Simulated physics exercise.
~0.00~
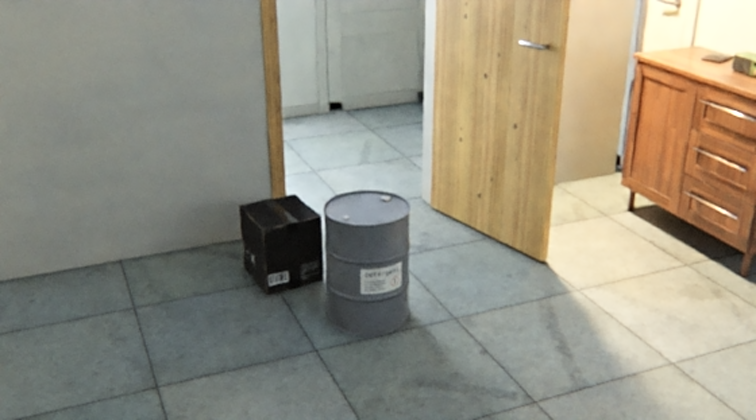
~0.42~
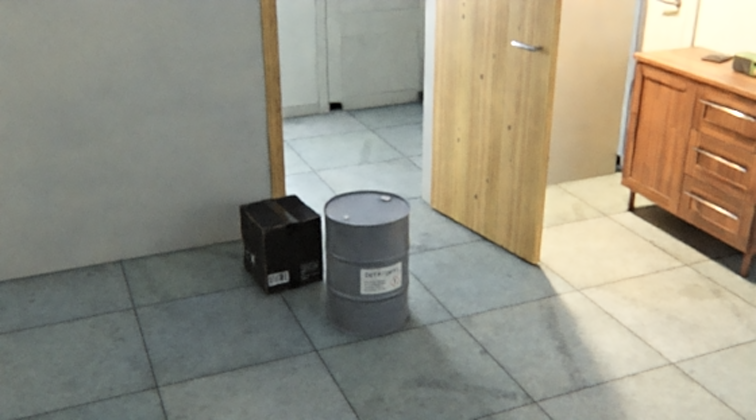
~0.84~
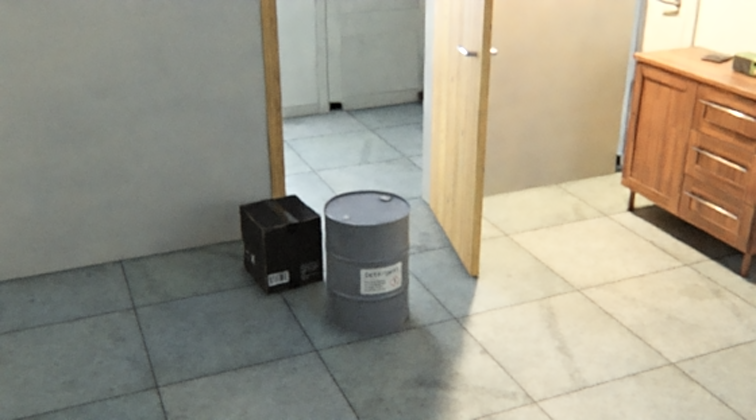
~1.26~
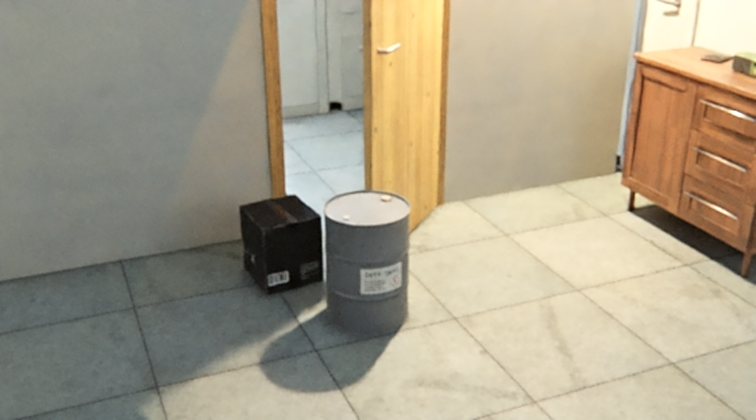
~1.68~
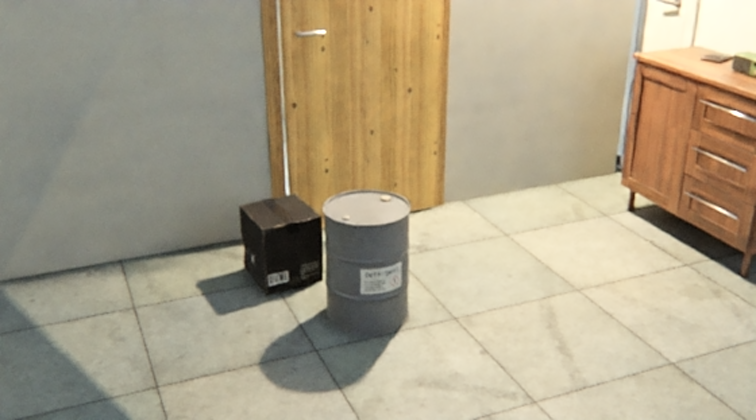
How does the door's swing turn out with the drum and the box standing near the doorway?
The door closes without being blocked, swinging into its frame behind the drum and the box, which both stay where they are.
